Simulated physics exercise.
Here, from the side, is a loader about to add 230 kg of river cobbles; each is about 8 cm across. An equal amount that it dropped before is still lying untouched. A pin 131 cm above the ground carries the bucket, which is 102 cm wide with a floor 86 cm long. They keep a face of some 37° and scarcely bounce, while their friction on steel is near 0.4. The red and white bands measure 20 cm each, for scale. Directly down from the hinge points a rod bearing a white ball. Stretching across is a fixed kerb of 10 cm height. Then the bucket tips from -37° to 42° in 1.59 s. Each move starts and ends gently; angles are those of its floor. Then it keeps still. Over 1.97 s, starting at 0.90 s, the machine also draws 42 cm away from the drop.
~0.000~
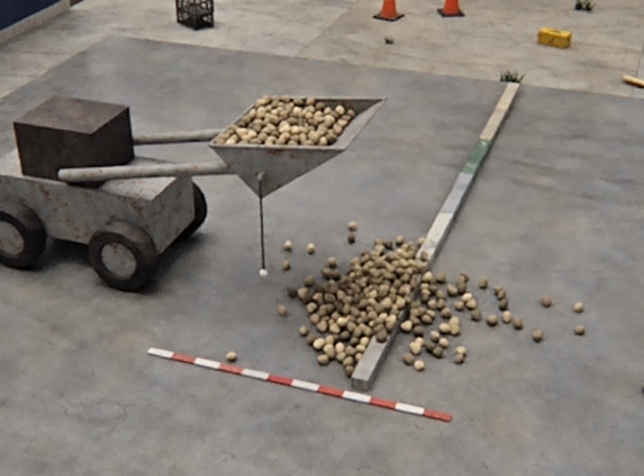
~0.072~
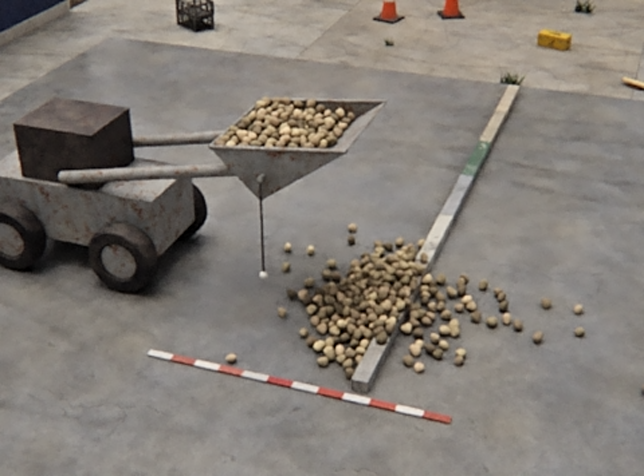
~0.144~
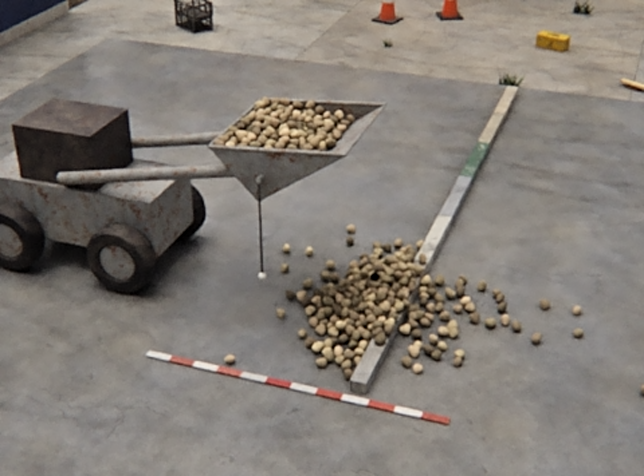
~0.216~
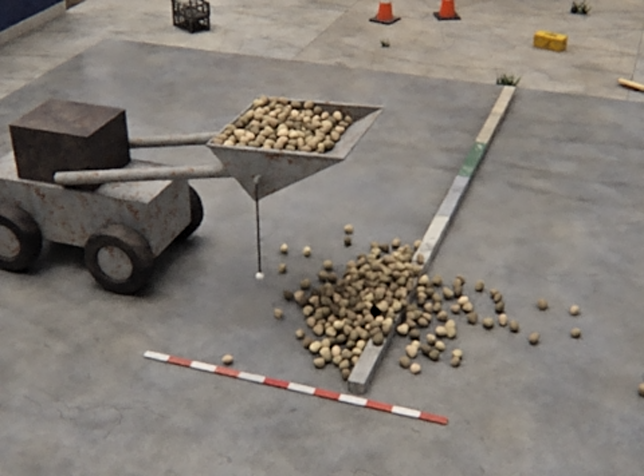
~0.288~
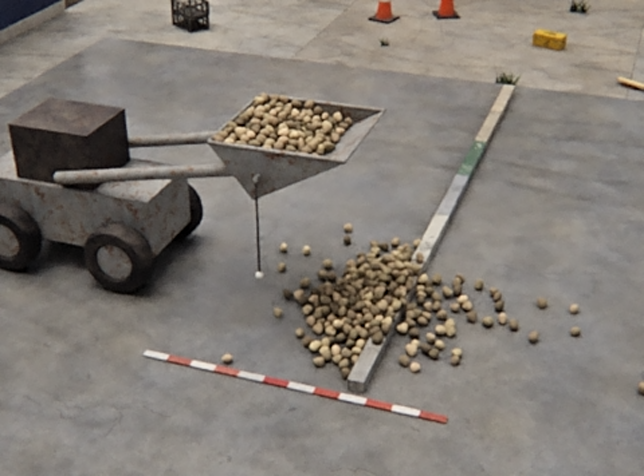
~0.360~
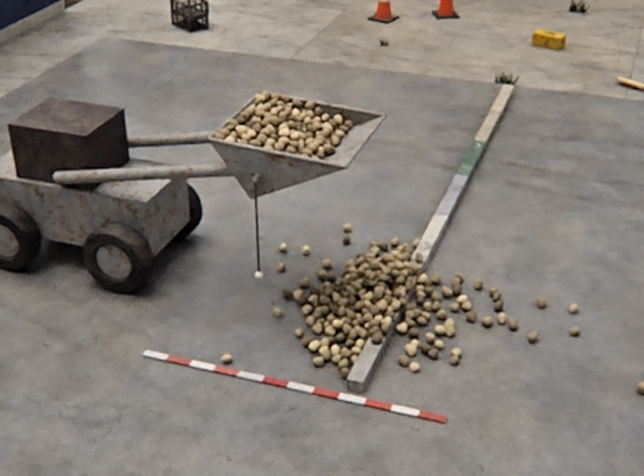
The grey bucket on the wheeled loader, heaped with round stones, tilted slightly, its front edge dipping a little, while the loader stood still and the scattered pile on the floor to its right stayed put.
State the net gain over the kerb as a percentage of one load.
13 %.
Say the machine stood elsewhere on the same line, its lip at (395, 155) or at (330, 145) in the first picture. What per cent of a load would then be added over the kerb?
Near 75 in a hundred, then near 5 in a hundred.
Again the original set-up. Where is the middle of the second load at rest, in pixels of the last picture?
Around (354, 286) in the last picture.
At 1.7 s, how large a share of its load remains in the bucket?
Roughly 20 per cent remains inside.
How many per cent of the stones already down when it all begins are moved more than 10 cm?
I'd say roughly 20 per cent of them.
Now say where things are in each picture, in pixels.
The first frame shows lip at (346, 149), floor tilted -37°, highest stones at (286, 108). The earlier load is highest near (393, 276), 22 cm above ground level, 84 % on this side of the kerb, 16 % over the kerb.
In the second frame, the bucket is at -37°, its lip at (346, 152); the top of the load is at (286, 109); the stones move at 0.0 m/s on average.
The third frame shows lip at (346, 155), floor tilted -35°, highest stones at (285, 110); the stones move at 0.1 m/s on average.
The fourth frame shows lip at (345, 158), floor tilted -33°, highest stones at (273, 109); the stones move at 0.1 m/s on average.
The fifth frame shows lip at (346, 162), floor tilted -30°, highest stones at (266, 105); the stones move at 0.1 m/s on average.
In the sixth frame, the bucket is at -27°, its lip at (347, 167); the top of the load is at (265, 103); the stones move at 0.2 m/s on average.
After 1.2 s the floor is at 30°; in per cent of one load, 100 in the bucket, 84 on this side of the kerb, 16 over the kerb; the foremost stones are at (546, 326).
After 1.7 s the floor is at 42°; in per cent of one load, 20 in the bucket, 163 on this side of the kerb, 17 over the kerb; the foremost stones are at (546, 326).
After 3.3 s the floor is at 42°; in per cent of one load, 0 in the bucket, 171 on this side of the kerb, 29 over the kerb; the foremost stones are at (547, 341).
After 5.8 s the floor is at 42°; in per cent of one load, 0 in the bucket, 171 on this side of the kerb, 29 over the kerb; the foremost stones are at (547, 341). Net gain over the kerb, 13.
